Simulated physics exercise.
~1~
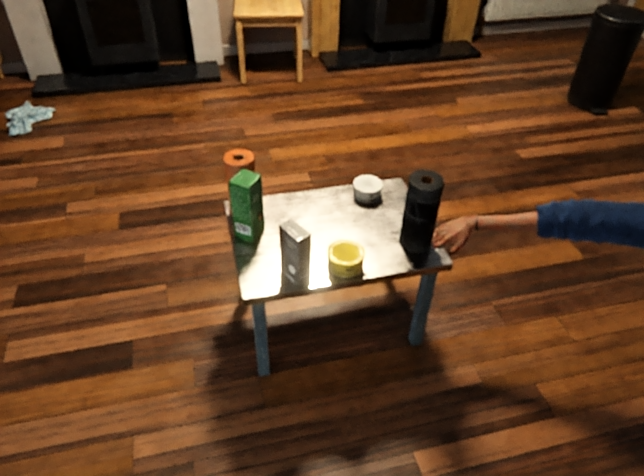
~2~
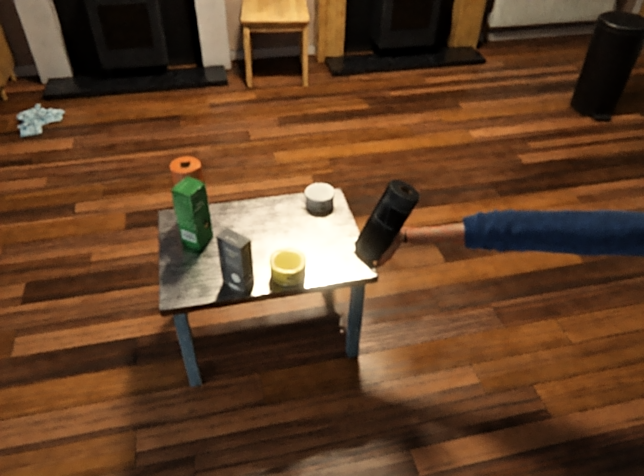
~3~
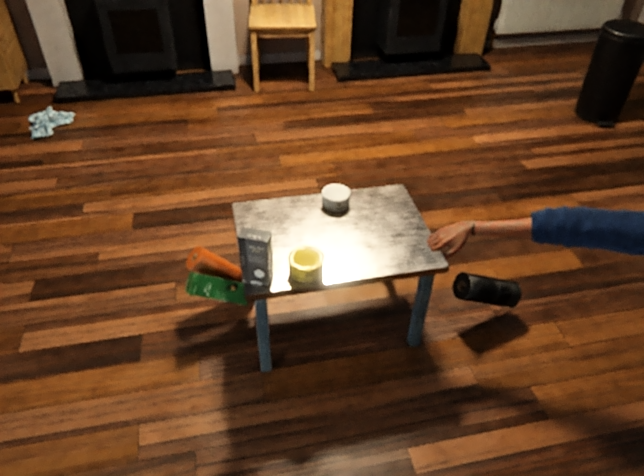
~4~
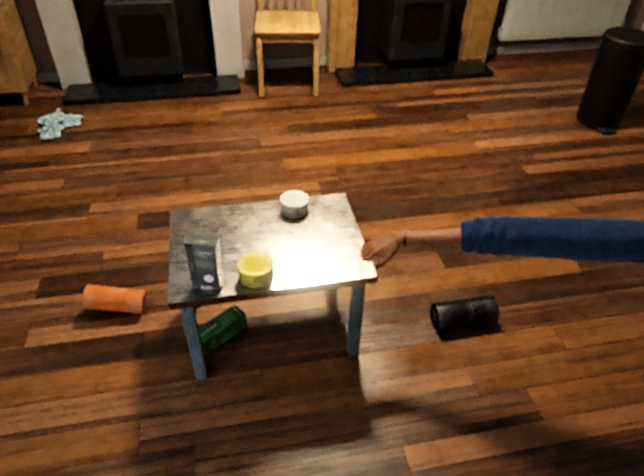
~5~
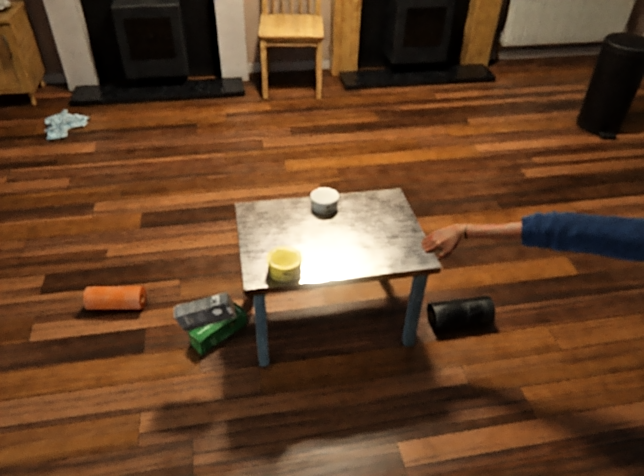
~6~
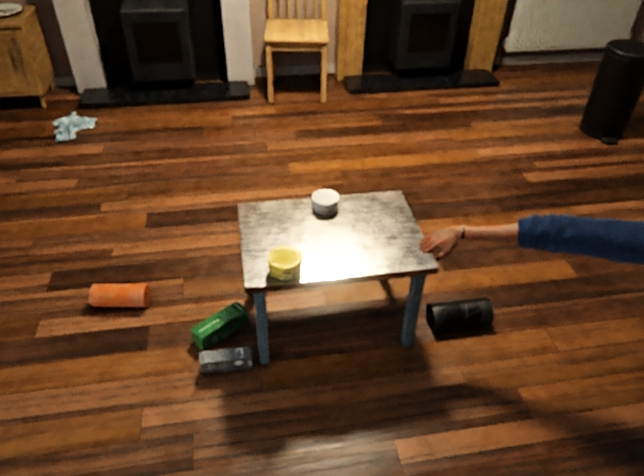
A blue-sleeved arm reaches in from the right to a small grey-topped table on a wooden floor, seen from above and in front, with fireplaces and a chair behind. On the table stand an orange roll, a green carton, a grey packet, a yellow tub, a white tub and a black roll. The hand shoves the table left, and the black roll tips, then falls off the right side. As the table shifts right and left again, the orange roll and green carton drop off the left. The grey packet follows, leaving only the tubs on the table.
